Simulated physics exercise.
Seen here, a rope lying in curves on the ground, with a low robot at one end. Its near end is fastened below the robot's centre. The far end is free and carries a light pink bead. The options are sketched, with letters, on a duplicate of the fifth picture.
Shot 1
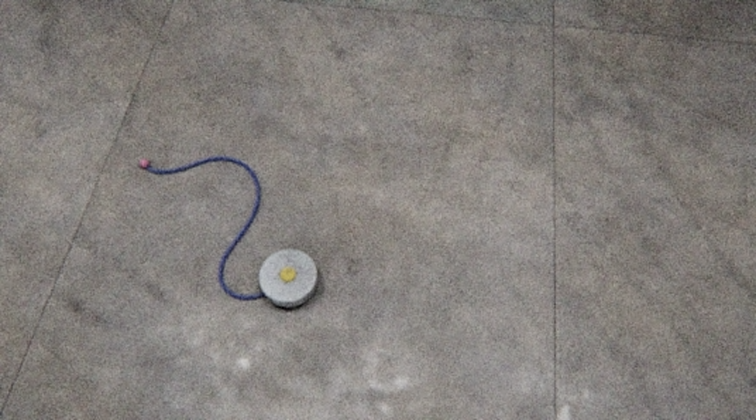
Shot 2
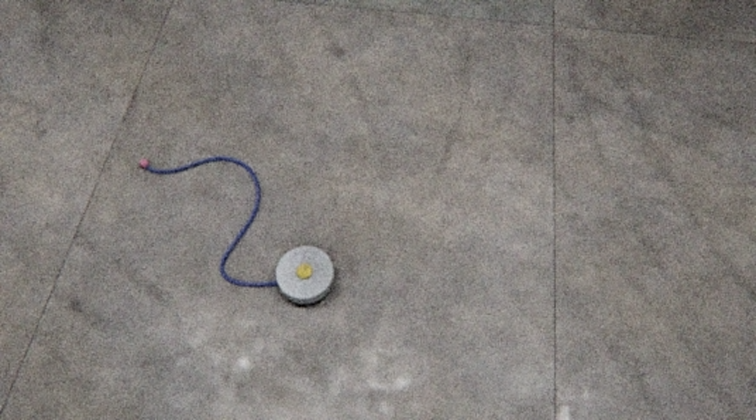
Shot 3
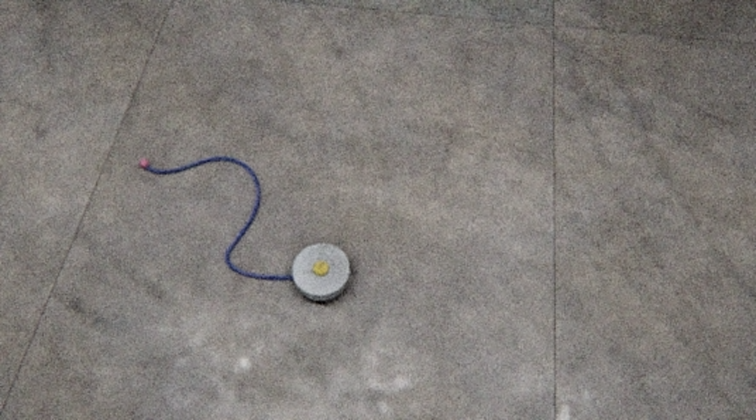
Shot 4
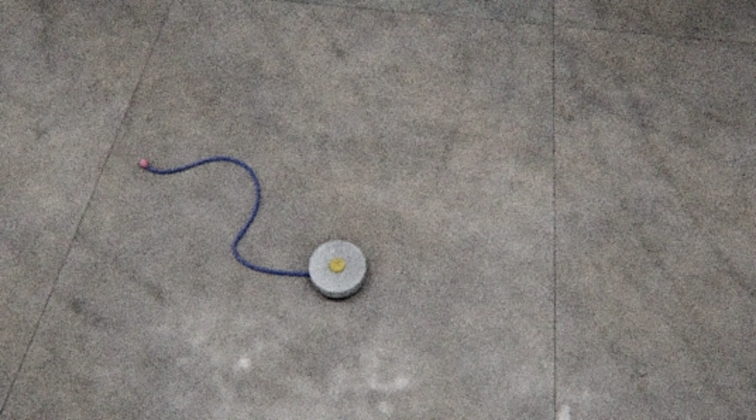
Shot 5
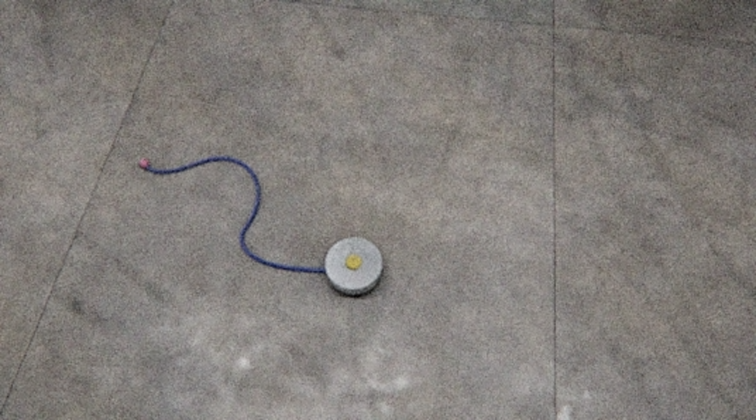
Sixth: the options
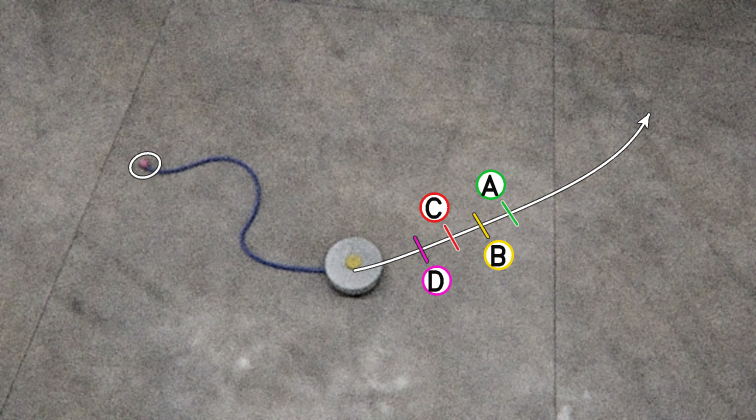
A low round grey robot sliding slowly right across a grey floor, drawing the near part of a curved blue rope along.
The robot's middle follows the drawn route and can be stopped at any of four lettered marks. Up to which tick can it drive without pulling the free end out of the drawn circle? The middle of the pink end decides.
As far as tick C.
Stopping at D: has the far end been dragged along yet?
By then, no.
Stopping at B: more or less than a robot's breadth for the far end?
Less.
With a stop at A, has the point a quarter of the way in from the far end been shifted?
By then, yes.
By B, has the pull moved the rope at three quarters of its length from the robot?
By then, yes.
On the marked copy, A at (510, 213); B at (481, 225); C at (451, 237); D at (421, 250); the ring at (145, 165); the route from (355, 270) via (532, 204) to (649, 114).
Following C. Soon after the start, robot (390, 257), middle of the rope (258, 203), free end (144, 163).
Later, robot (424, 244), middle of the rope (269, 203), free end (144, 163).
In the end, robot (452, 233), middle of the rope (289, 203), free end (145, 165); the free end is still in its ring.
As for the rest, A drags the free end to (191, 173); B drags the free end to (166, 168); D is safe but short.
